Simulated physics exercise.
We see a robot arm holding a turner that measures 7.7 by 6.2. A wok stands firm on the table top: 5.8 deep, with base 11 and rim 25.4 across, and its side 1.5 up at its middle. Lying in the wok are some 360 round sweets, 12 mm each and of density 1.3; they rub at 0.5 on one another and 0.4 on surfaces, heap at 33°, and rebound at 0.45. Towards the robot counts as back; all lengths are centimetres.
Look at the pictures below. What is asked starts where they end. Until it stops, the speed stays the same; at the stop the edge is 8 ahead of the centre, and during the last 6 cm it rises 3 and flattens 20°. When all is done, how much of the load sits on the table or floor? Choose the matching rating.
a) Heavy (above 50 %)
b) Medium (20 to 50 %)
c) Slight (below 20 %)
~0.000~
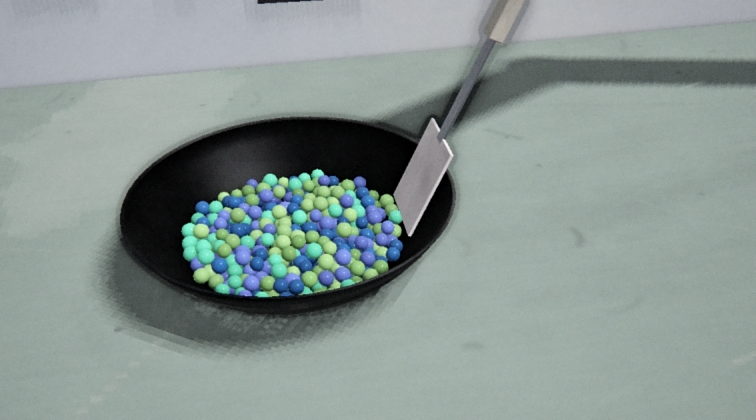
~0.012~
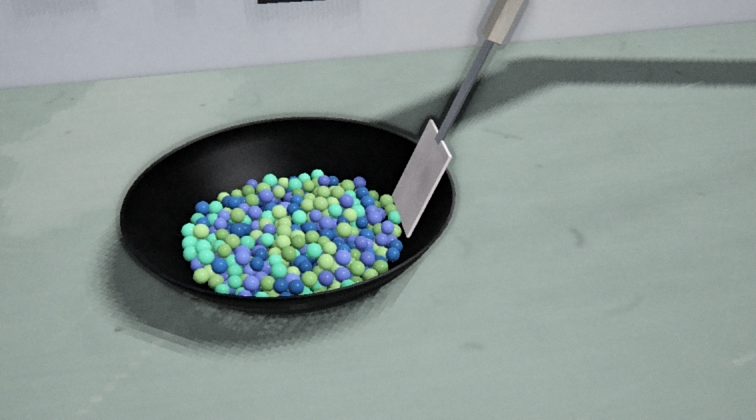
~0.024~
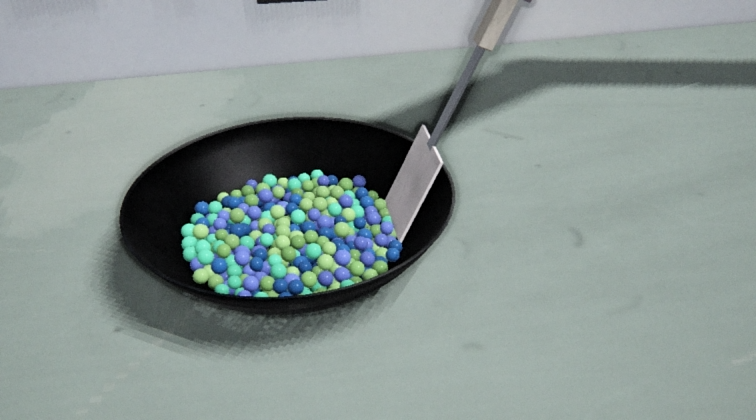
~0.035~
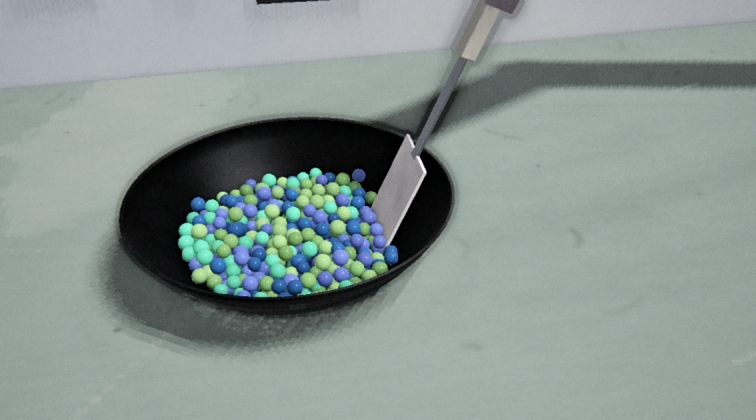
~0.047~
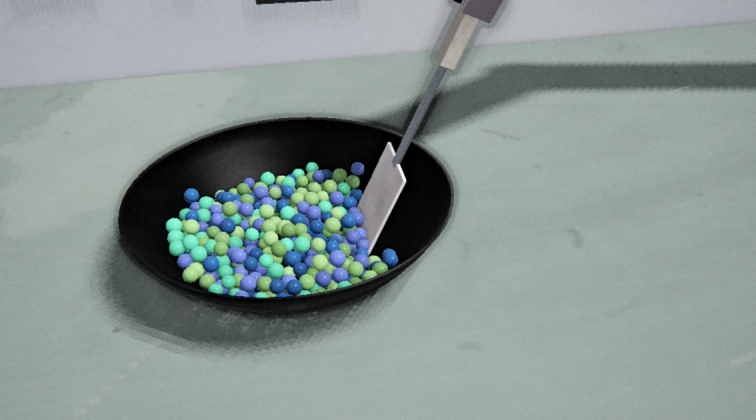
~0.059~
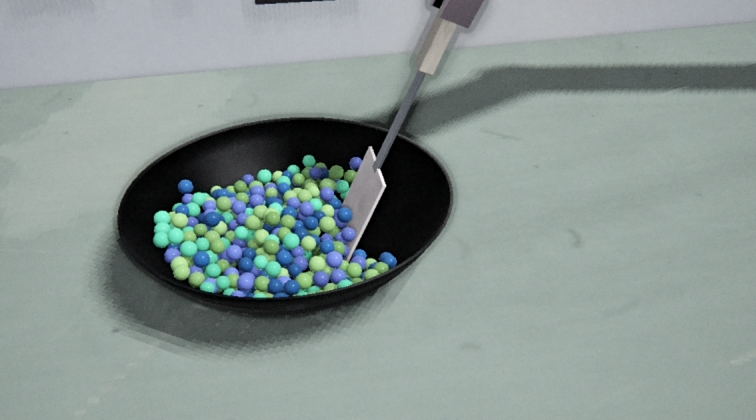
Option b: Medium (20 to 50 %).
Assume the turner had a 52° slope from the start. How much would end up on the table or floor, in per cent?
Some 25 in a hundred.
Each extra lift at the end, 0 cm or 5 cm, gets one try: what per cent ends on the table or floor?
You'd get some 25 per cent with the first setting and some 20 per cent with the second.
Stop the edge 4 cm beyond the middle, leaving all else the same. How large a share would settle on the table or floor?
Close to 5 per cent would end on the table or floor.
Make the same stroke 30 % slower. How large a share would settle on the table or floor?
I'd reckon close to 20 per cent.
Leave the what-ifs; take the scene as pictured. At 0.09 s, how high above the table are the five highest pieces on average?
Somewhere around 7 centimetres high.
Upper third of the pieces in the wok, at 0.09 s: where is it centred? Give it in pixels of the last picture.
It is centred near (231, 223).
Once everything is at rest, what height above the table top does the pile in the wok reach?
Peak at rest, approximately 5.0 centimetres.
After 0.09 s, sloping 65°, highest piece 8 above the table; 355 in the wok.
After 0.12 s, sloping 60°, highest piece 10 above the table; 355 in the wok.
After 0.33 s, sloping 45°, highest piece 14 above the table; 246 in the wok, 40 on the table or floor, 69 on the blade or in flight.
After 1.38 s, sloping 45°, highest piece 5 above the table; 246 in the wok, 109 on the table or floor.
At rest, 246 in the wok, 109 on the table or floor. That is 31 % on the table or floor.
